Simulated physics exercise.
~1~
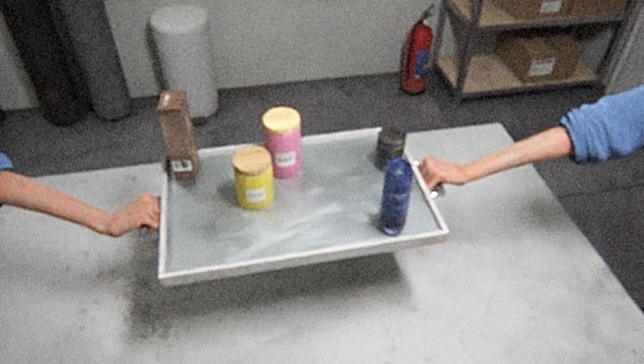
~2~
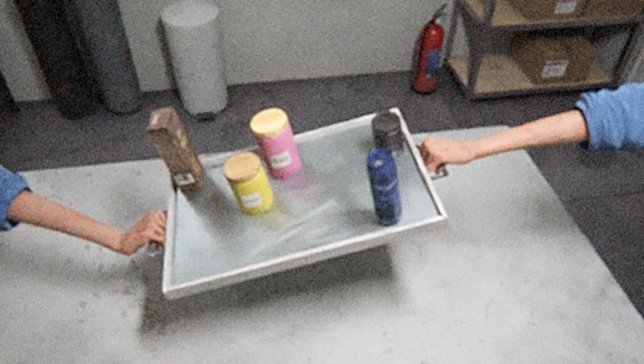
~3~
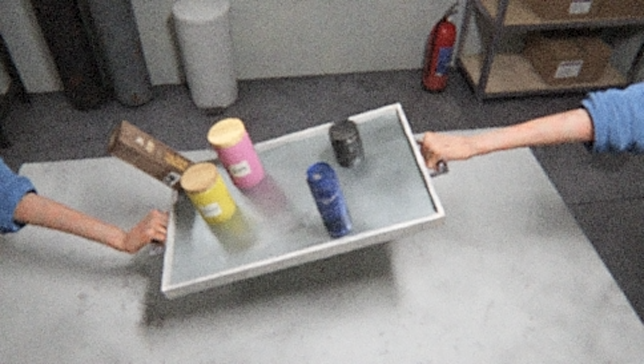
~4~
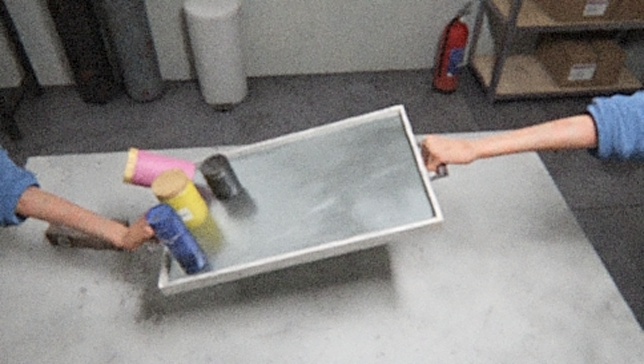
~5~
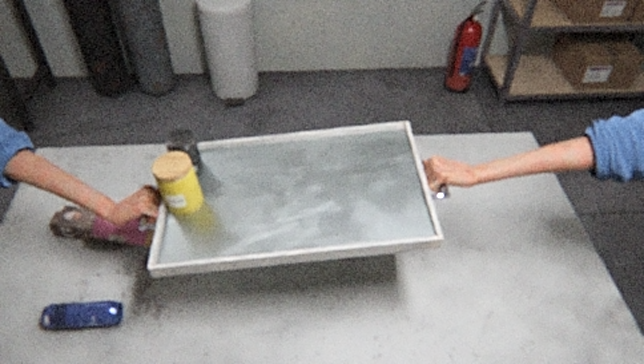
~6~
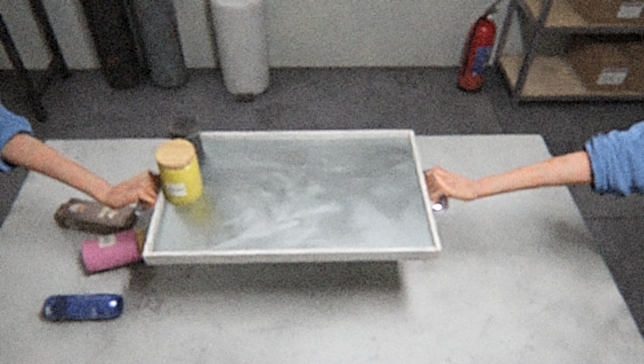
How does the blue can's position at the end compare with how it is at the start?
At the start the blue can stands upright on the tray, but at the end it lies on its side on the table.
Two hands tilt a tray left, spilling three of five containers, then level it.
